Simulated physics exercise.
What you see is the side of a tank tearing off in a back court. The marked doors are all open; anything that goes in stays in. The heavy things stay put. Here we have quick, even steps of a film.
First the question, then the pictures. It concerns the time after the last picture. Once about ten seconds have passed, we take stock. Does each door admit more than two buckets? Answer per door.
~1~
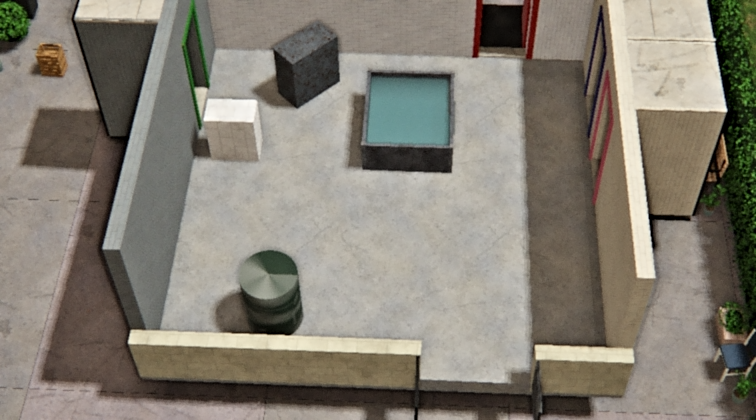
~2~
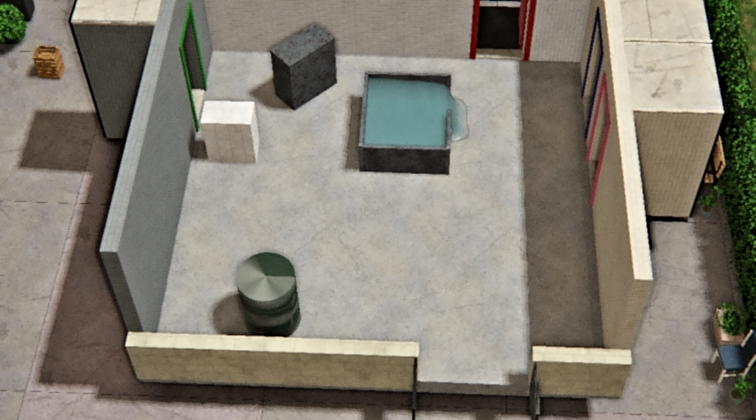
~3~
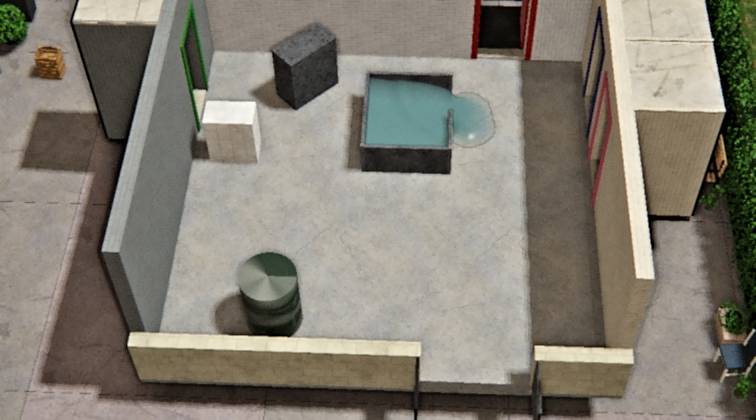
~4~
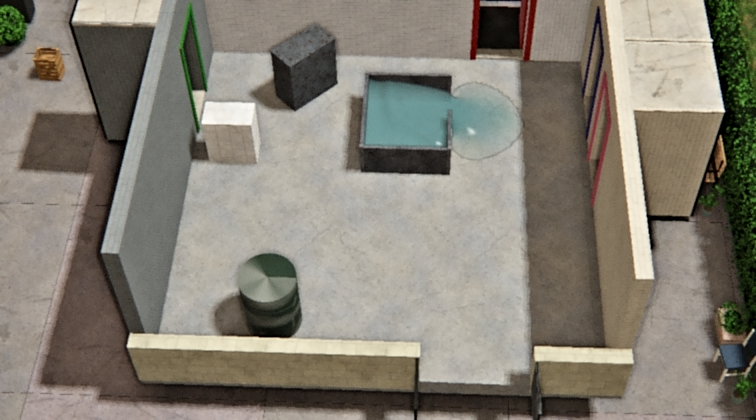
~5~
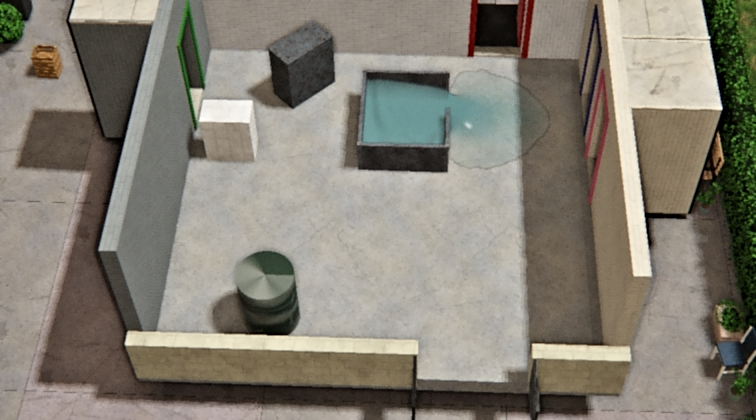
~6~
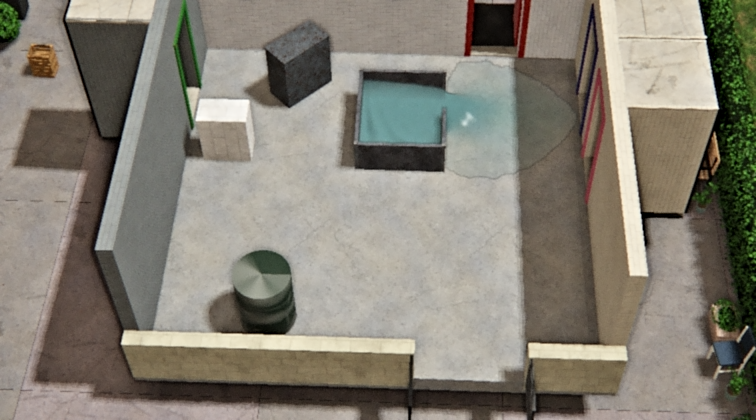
The red door: It does; the blue door: It does; the pink door: It does; the green door: It does not.
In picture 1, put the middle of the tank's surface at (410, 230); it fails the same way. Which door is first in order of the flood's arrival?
I'd go with the pink one.
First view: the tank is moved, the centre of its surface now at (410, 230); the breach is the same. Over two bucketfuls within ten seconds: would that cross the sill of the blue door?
My take is that the blue door remains below.
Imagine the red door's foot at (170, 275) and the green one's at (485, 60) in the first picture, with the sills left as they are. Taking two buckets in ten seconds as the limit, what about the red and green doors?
Looking at it, red door fails to reach the limit, and green door tops the limit.
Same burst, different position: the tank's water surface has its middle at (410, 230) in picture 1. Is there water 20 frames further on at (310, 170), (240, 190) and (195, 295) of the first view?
Log: No flood; no flood; no flood.
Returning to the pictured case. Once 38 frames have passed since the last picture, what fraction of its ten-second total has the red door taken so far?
I'd put it at about 80 per cent.
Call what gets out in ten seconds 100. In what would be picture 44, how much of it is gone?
It works out at roughly 80 per cent.
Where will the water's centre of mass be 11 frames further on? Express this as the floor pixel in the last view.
Close to (457, 126).
A moment on, water covers 15 % of the floor; the red door wet at the sill, nothing in, the blue door over two buckets in, the pink door wet at the sill, nothing in, the green door not reached.
Next, water covers 15 % of the floor; the red door over two buckets in, the blue door far over two buckets in, the pink door under two buckets in, the green door not reached.
Then, water covers 25 % of the floor; the red door over two buckets in, the blue door far over two buckets in, the pink door over two buckets in, the green door not reached.
Later, water covers 35 % of the floor; the red door over two buckets in, the blue door far over two buckets in, the pink door over two buckets in, the green door not reached.
In the end, water covers 45 % of the floor; the red door far over two buckets in, the blue door far over two buckets in, the pink door over two buckets in, the green door not reached.
